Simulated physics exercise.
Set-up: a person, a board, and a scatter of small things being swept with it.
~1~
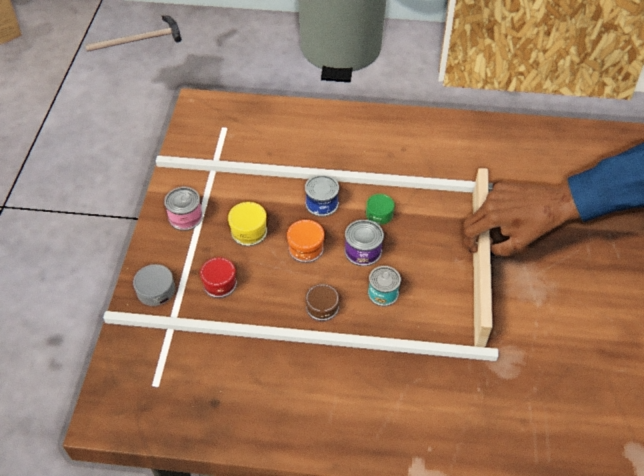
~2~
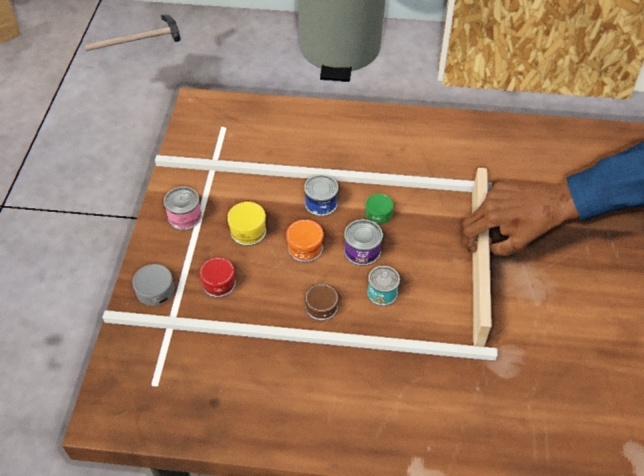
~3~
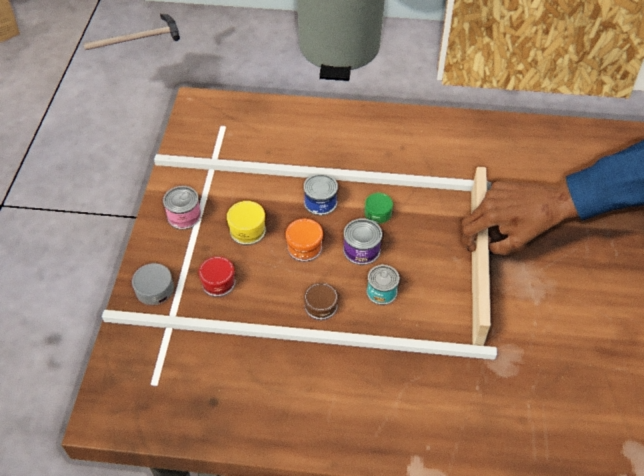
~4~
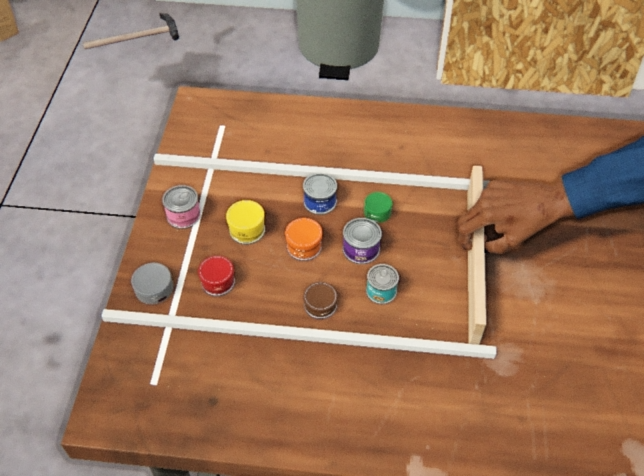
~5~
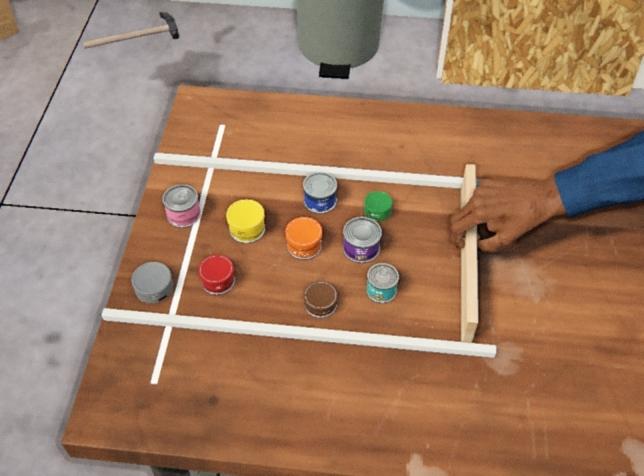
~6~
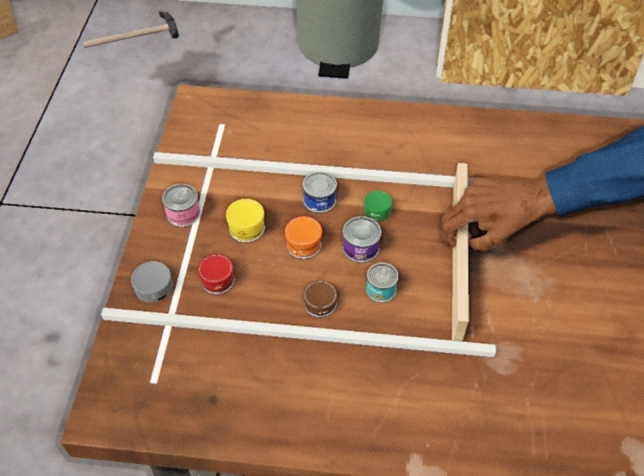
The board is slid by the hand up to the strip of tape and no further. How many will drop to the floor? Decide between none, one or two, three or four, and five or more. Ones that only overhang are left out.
Most likely the sweep will knock off one or two.
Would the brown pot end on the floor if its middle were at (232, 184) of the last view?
Brown pot: Safe.
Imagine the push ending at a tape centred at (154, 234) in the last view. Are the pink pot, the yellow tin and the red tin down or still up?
The pink pot is no longer there; as for the yellow tin, it is no longer there; and the red tin is no longer there.
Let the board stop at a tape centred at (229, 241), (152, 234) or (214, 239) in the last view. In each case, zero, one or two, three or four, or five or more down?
Lab note - count per position: Not one; five or more; not one.
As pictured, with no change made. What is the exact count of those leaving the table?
The figure is 2, exactly.
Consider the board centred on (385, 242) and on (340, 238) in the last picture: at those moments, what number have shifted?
By the first moment it's 2, by the second it's 6.
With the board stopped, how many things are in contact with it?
5 are in contact with it.
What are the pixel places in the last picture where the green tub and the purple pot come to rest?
The one named first is at (188, 195), the next at (173, 230).
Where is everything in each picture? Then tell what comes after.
In the first picture, grey tub (155, 285); pink pot (184, 209); red tin (219, 278); board (482, 254); tape (194, 241).
In the second picture, pink pot (183, 209); brown pot (322, 302).
In the third picture, red tin (218, 277); yellow tin (247, 223).
In the fourth picture, grey tub (153, 284); turquoise pot (382, 284).
In the fifth picture, pink pot (182, 206); purple pot (362, 240).
In the sixth picture, grey tub (153, 282); pink pot (182, 206); red tin (217, 275); board (460, 248); tape (192, 237).
Soon after, none off yet; grey tub at rest near (153, 282); pink pot at rest near (182, 206); red tin at rest near (217, 275).
Then, none off yet; grey tub moving near (146, 282); pink pot moved a little near (169, 201); red tin moved about its own width near (183, 276).
By the end, the number that fall off is one or two; fallen, pink pot and grey tub.
